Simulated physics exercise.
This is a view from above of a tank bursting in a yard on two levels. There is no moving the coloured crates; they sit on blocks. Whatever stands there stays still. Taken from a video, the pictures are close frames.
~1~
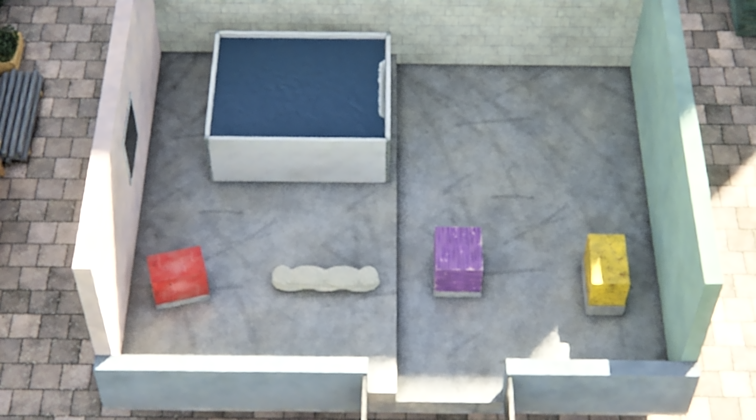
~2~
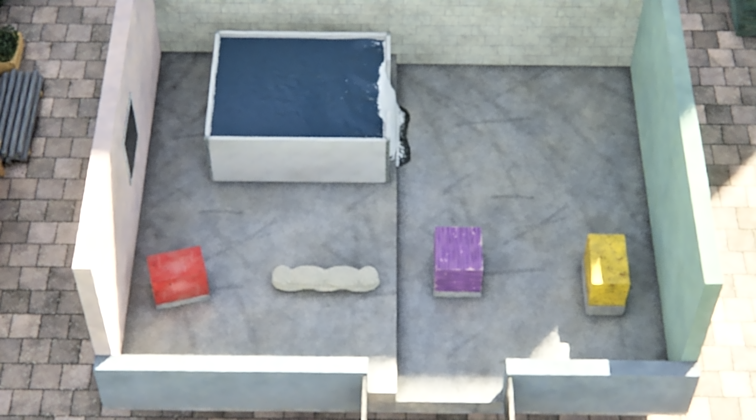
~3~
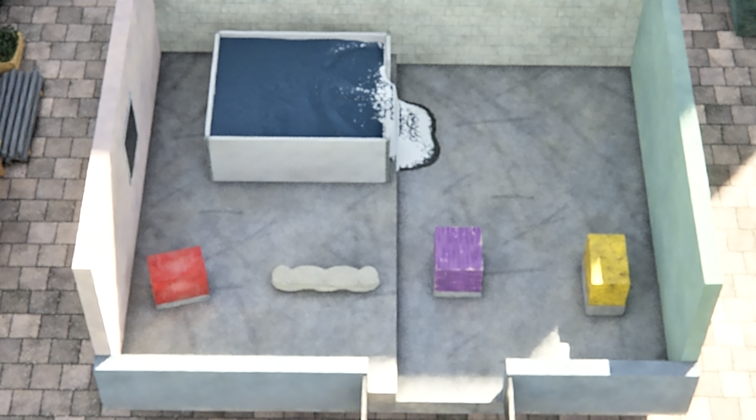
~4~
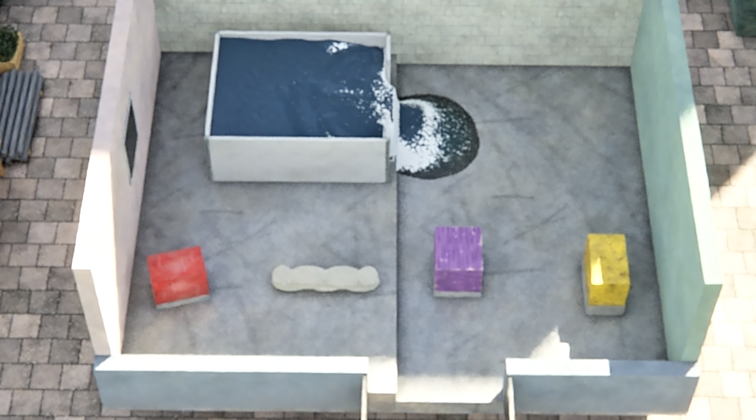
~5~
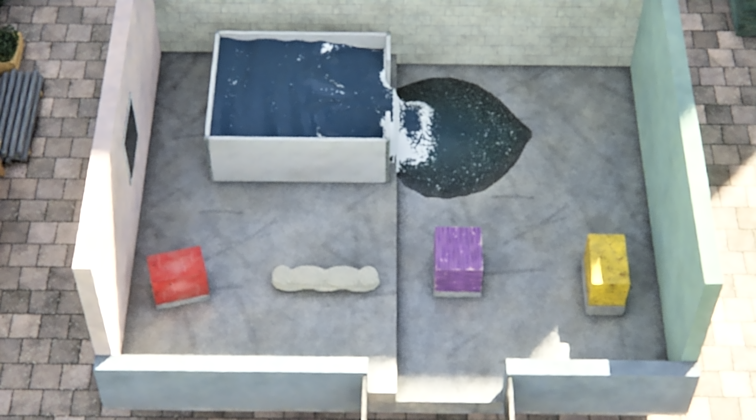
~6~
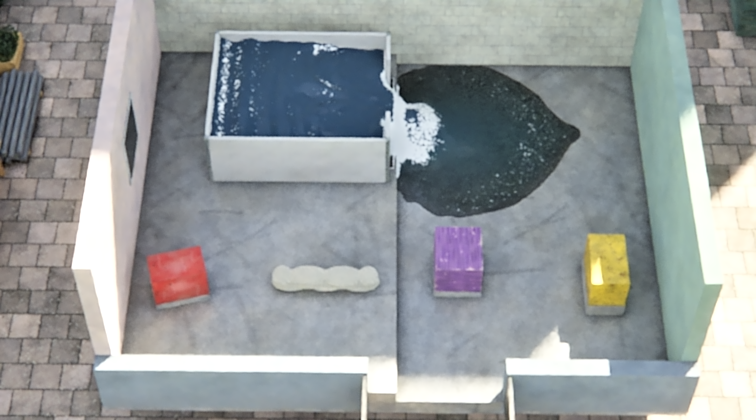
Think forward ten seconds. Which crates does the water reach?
The red crate is not reached; the purple crate is reached; the yellow crate is reached.
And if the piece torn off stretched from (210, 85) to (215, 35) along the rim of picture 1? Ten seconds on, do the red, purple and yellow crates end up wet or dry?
My guess is red goes wet, purple goes wet, and yellow remains untouched.
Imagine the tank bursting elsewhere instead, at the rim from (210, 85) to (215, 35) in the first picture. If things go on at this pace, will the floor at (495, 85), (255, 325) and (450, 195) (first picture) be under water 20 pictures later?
Order as asked: Swamped, swamped, untouched.
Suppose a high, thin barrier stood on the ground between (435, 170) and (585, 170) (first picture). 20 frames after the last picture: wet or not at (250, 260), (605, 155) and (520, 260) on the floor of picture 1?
As listed: No water, under water, wet.
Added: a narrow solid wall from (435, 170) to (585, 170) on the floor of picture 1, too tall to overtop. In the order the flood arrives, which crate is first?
Looks like the purple one.
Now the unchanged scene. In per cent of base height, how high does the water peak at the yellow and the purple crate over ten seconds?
About 160 percent and about 200 percent.
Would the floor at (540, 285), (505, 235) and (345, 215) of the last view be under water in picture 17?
First spot swamped, second spot swamped, third spot clear.
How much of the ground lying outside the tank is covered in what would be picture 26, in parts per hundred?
I'd say close to 45 per cent.
A moment on, water covers 35 % of the floor; the red crate not reached, the purple crate water round its plinth, the yellow crate water round its plinth.
Next, water covers 40 % of the floor; the red crate not reached, the purple crate water round its plinth, the yellow crate water round its plinth.
Then, water covers 45 % of the floor; the red crate not reached, the purple crate water round its plinth, the yellow crate water round its plinth.
Later, water covers 60 % of the floor; the red crate not reached, the purple crate water round its plinth, the yellow crate water round its plinth.
In the end, water covers 55 % of the floor; the red crate stayed above the water, the purple crate was topped, the yellow crate was topped.
